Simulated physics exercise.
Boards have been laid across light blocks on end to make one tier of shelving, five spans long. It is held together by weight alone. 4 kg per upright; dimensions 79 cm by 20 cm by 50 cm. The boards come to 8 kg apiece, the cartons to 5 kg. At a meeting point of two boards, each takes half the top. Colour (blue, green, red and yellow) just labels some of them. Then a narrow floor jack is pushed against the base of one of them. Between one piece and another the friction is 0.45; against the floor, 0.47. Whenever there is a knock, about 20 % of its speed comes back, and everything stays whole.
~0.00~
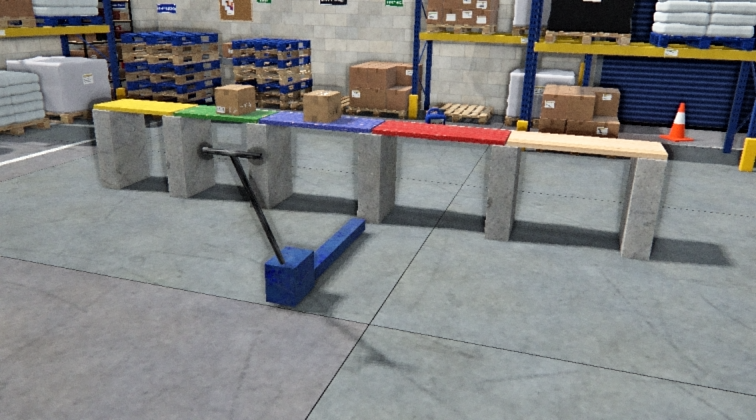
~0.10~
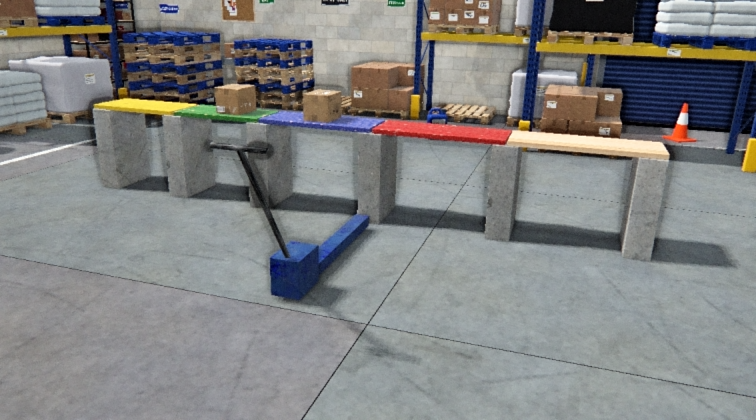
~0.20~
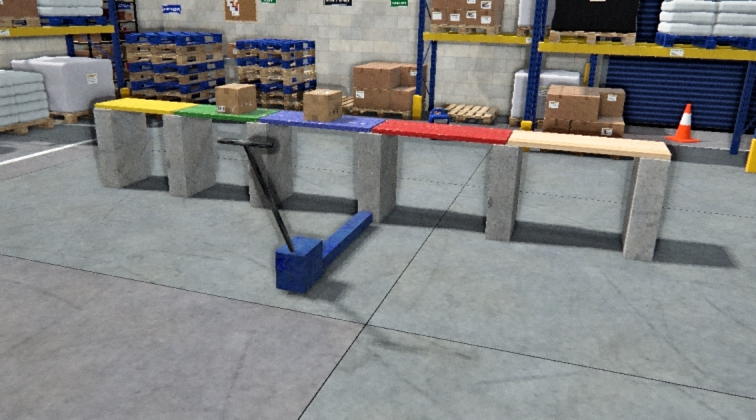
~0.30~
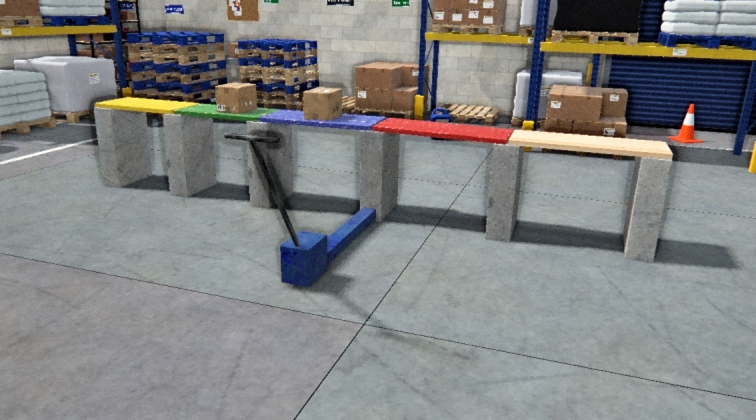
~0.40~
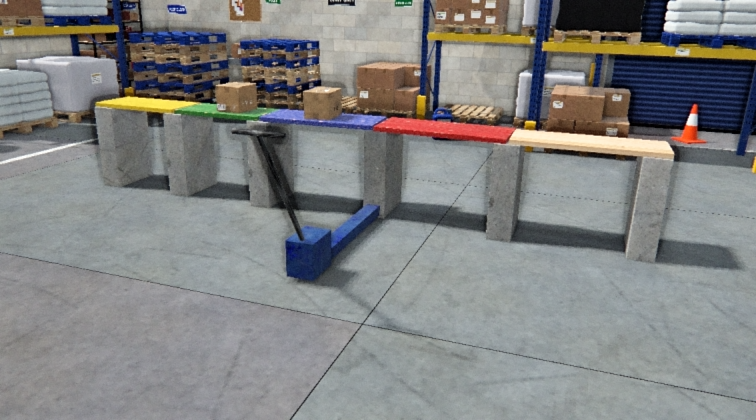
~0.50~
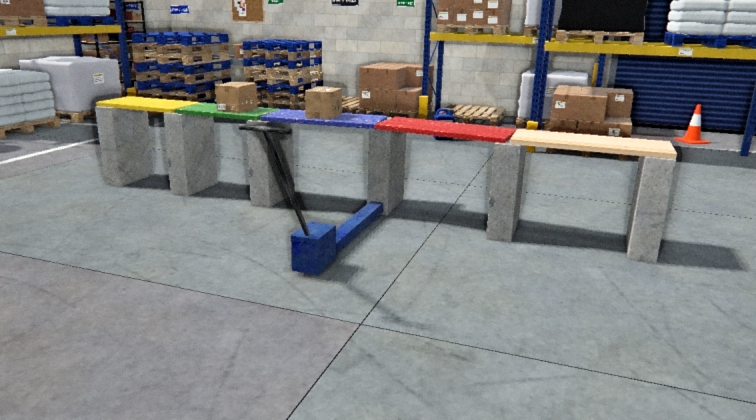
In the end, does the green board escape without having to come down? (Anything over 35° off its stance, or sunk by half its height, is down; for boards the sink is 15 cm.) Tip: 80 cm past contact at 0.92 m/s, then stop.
That one is left up.
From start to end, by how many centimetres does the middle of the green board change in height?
About 0 cm lower.
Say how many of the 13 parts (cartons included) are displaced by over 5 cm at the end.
4.
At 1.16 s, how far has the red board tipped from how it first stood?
About 15°.
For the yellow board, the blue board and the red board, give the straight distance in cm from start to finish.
Net displacement, roughly: Yellow ~ 0 cm, blue ~ 30 cm, red ~ 50 cm.
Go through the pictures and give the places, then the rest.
In the first picture (we follow the side turned to the camera; the camera moves round a little), jack tip (362, 226) 23 cm short; green board (214, 118); red board (442, 130); yellow board (146, 105); no piece has moved.
Jack tip (365, 222) 14 cm short; green board (214, 117), in the second picture.
Jack tip (369, 218) 46 mm short; green board (214, 117), in the third picture.
Jack tip (372, 215) 46 mm in; green board (214, 116); one has shifted, in the fourth picture.
Jack tip (376, 211) 14 cm in; green board (214, 115); red board (445, 127) displaced 20 mm; 4 stirred so far, in the fifth picture.
Jack tip (380, 208) 23 cm in; green board (214, 115); red board (446, 127) displaced 48 mm; blue board (316, 123) displaced 46 mm; 4 stirred so far, in the sixth picture.
Around 0.62 s, none of the 13 pieces down, 5 disturbed; green board unmoved; red board displaced 8 cm.
Around 0.86 s, none of the 13 pieces down, 8 disturbed; green board displaced 24 mm; red board displaced 15 cm.
Around 1.16 s, none of the 13 pieces down, 8 disturbed; green board displaced 25 mm; red board tipped 13°, 9 cm lower.
Around 1.46 s, 1 of the 13 pieces down; green board displaced 25 mm; red board tipped 47°, 37 cm lower.
Finally (2.4 s), 1 of the 13 pieces down; green board displaced 21 mm; red board tipped 49°, 38 cm lower; blue board displaced 27 cm. Seen by the last camera, middles, green board near (226, 111), red board near (468, 167).
